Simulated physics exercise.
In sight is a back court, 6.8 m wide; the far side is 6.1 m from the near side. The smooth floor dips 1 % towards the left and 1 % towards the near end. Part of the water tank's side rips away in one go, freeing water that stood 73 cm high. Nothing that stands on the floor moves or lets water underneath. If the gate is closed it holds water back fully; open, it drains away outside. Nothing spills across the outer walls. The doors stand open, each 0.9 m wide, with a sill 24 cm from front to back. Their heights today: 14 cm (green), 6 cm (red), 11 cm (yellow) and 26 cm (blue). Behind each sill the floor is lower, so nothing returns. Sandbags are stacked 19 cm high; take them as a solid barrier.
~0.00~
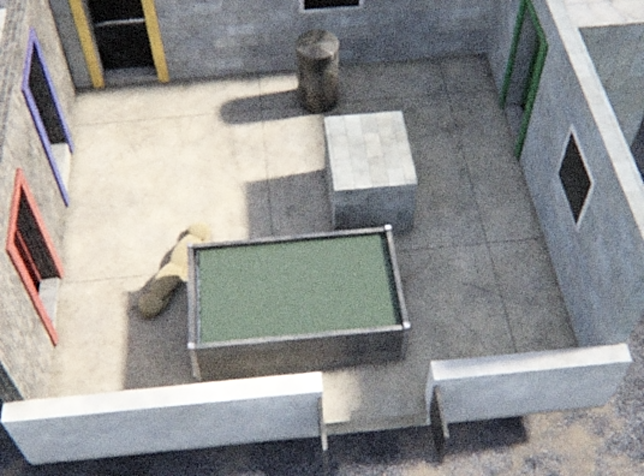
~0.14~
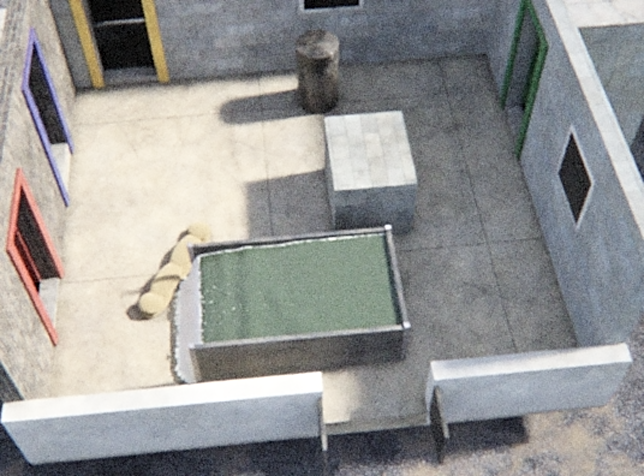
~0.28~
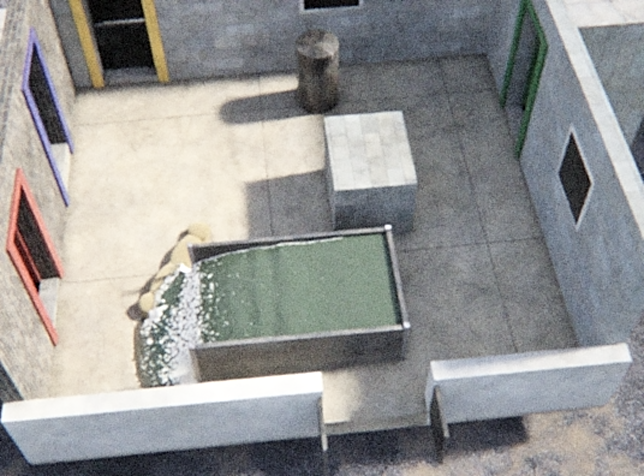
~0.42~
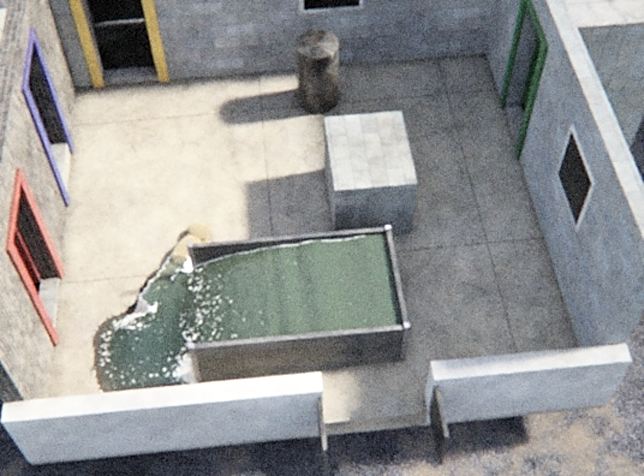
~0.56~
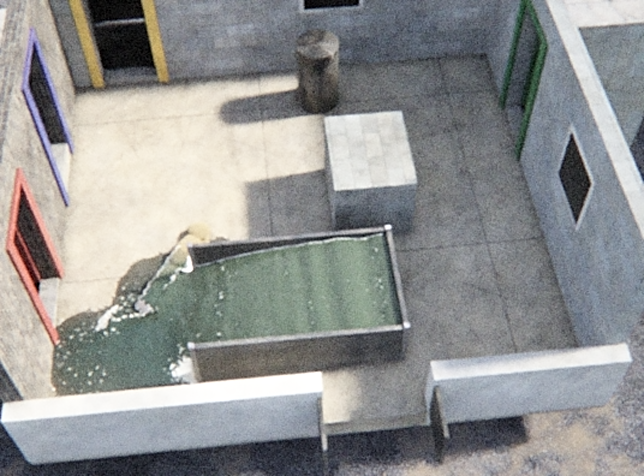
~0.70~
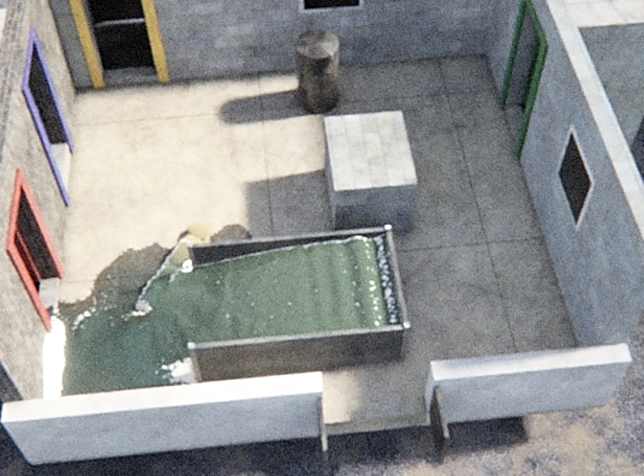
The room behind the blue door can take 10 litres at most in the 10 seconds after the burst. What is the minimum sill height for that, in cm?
Close to 6.5 cm is just enough.
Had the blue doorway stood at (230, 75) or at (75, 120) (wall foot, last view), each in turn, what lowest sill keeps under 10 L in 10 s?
Roughly 7.0 and 12.5 cm.
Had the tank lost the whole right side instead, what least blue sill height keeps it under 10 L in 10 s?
Some 7.0 cm.
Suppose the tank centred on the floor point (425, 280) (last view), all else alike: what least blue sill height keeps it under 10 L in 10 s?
Some 10.0 cm.
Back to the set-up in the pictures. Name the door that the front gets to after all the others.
The green one.
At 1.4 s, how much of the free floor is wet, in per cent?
Some 20 per cent of it.
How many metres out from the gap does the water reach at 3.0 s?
Some 5.0 m out.
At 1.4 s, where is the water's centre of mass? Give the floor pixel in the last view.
At about (221, 330).
After 1.4 s water covers 20 % of the floor, deepest (58 cm) near (47, 433); it has not reached the blue door.
After 3.0 s water covers 40 % of the floor, deepest (38 cm) near (47, 433); 11 cm at the blue door, 0 litres in over its 26 cm sill.
After 10.0 s water covers 95 % of the floor, deepest (13 cm) near (230, 271); 8 cm at the blue door, 0 litres in over its 26 cm sill.
At the blue door as built, the water arrived by 2.0 s and peaked near 11 cm at 3.0 s.
Run again over the same 10 s with other heights there, 14 litres in over 6 cm, 4 litres over 8 cm. The limit of 10 litres is kept from about 6.5 cm up.
